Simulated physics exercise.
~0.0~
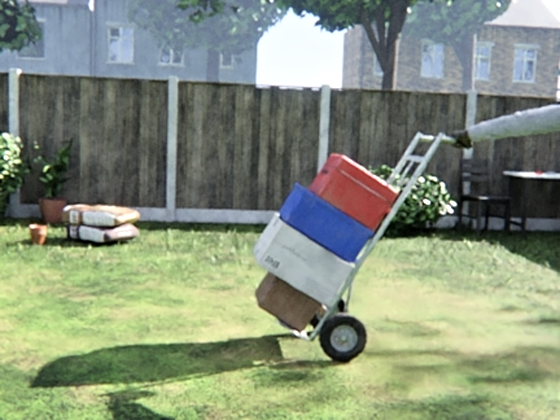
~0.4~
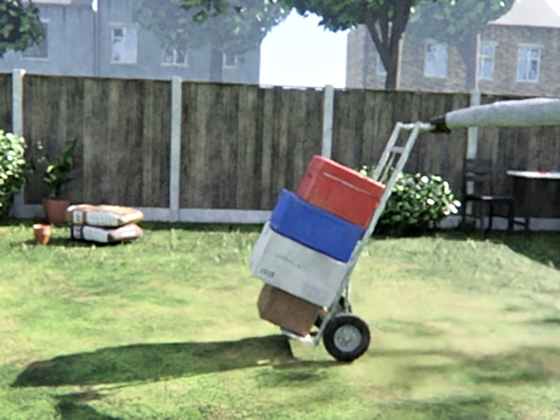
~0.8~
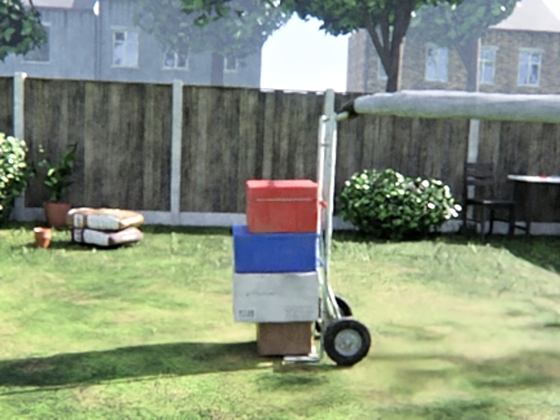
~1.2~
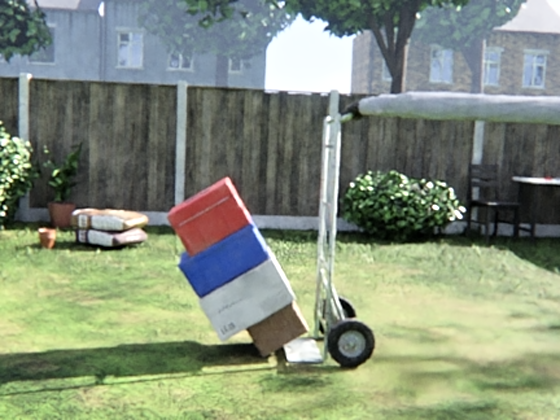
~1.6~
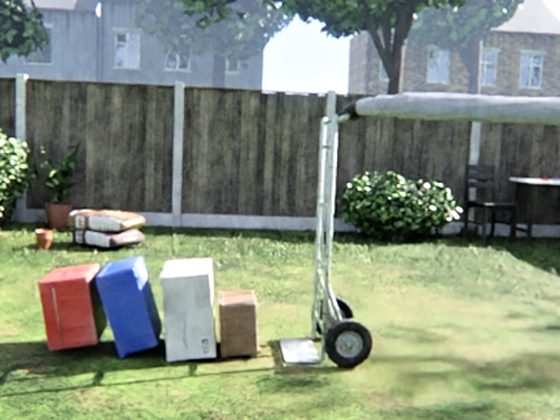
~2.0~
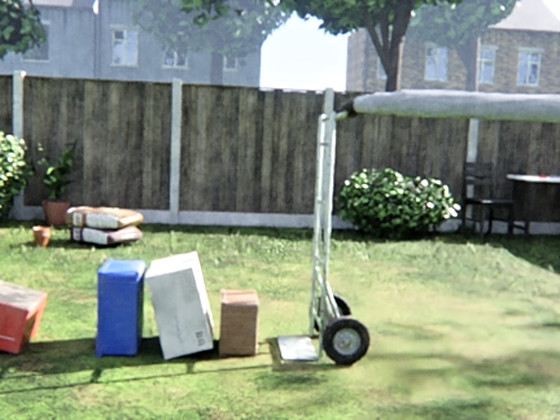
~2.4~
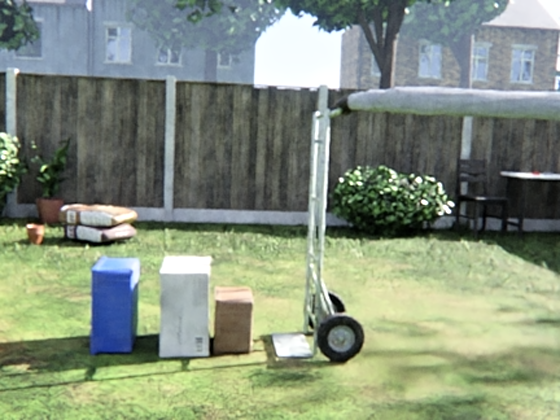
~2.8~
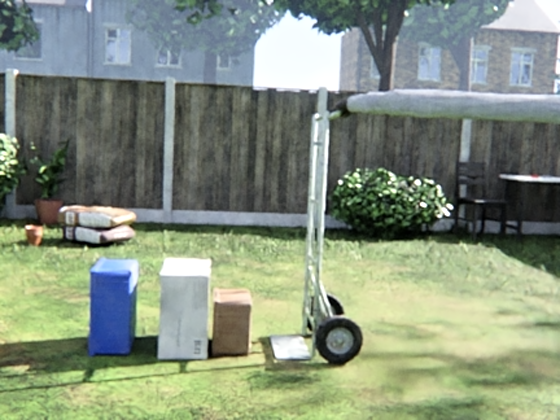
In a fenced garden, a gloved hand swings a tilted hand truck upright, and its stack of red, blue, white and brown boxes topples left onto the grass; the red one tumbles out of view, leaving the other three standing in a row beside the still truck.
